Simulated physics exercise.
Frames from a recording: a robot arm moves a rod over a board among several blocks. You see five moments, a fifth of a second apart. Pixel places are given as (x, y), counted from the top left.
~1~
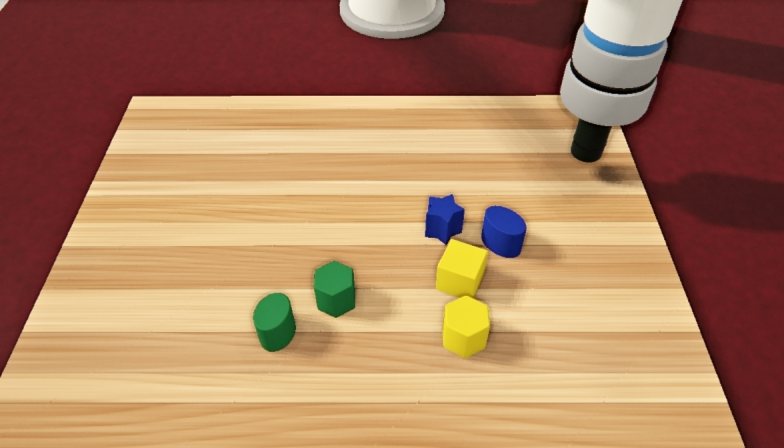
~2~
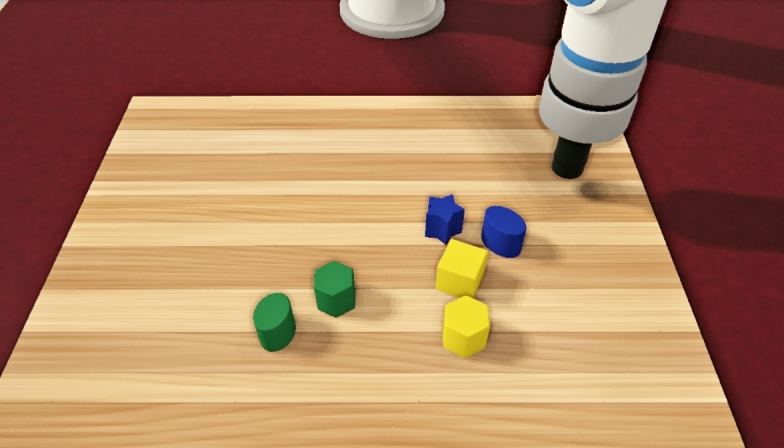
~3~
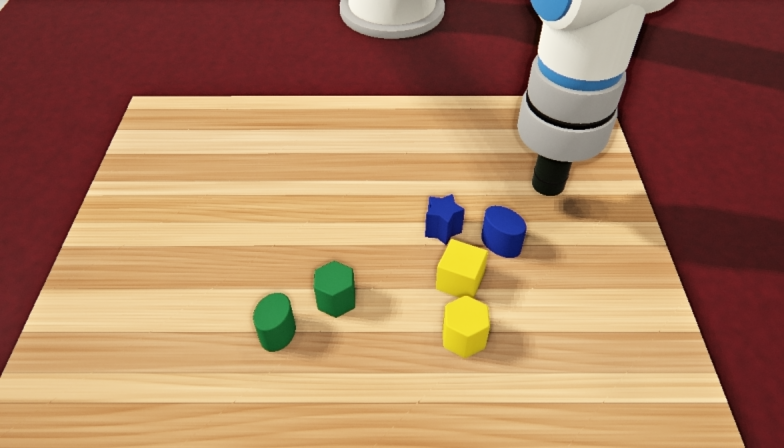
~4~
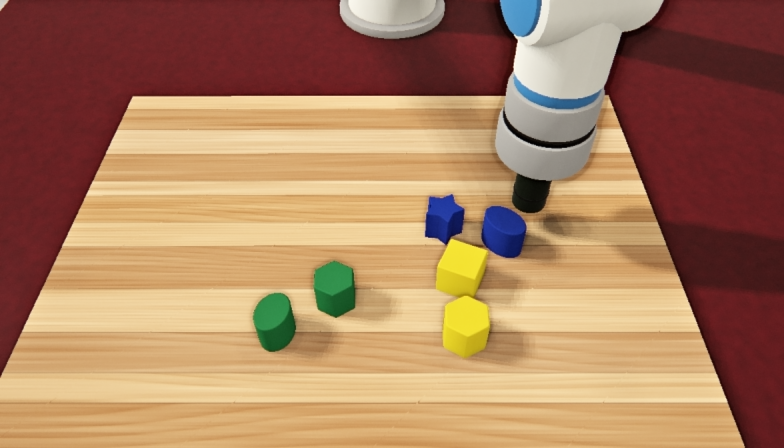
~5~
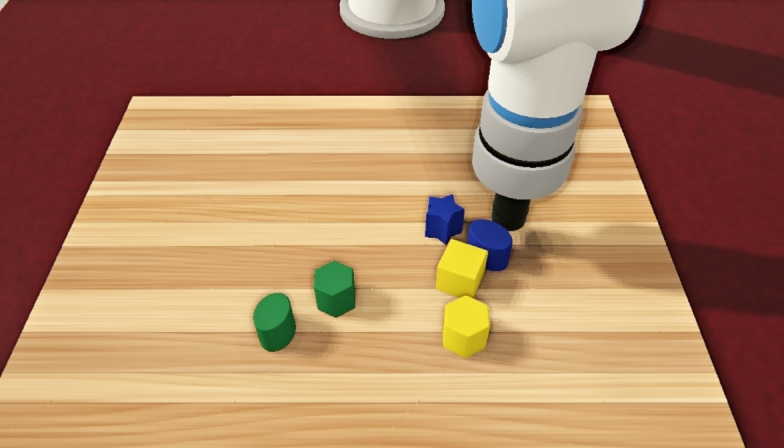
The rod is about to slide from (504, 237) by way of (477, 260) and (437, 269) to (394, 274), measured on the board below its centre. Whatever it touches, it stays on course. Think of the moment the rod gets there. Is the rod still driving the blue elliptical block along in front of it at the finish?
Final answer: No.
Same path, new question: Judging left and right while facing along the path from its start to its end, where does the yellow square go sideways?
That's a shift to the left.
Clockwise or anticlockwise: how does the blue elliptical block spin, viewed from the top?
Looking down, my answer is that the blue elliptical block rotates anticlockwise.
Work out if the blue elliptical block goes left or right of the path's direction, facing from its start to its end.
Facing from start to end, it will go to the left.
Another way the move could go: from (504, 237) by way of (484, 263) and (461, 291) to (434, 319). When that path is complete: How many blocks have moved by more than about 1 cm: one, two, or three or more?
Once the path ends, three or more blocks will have shifted.
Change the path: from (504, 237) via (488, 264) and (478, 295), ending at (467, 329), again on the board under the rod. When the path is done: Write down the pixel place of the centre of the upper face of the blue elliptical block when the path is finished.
The middle of its top is at (436, 321).
What follows on the original path. One third of the way, rod at (480, 242); yellow square at (441, 282), turned 15° clockwise; blue elliptical block at (465, 259), turned 20° anticlockwise.
Two thirds of the way, rod at (438, 251); yellow square at (418, 303); blue elliptical block at (429, 273), turned 45° anticlockwise.
At the end, rod at (394, 257); blue star not moved; yellow square at (410, 314), turned 40° anticlockwise; blue elliptical block at (397, 281), turned 85° anticlockwise.
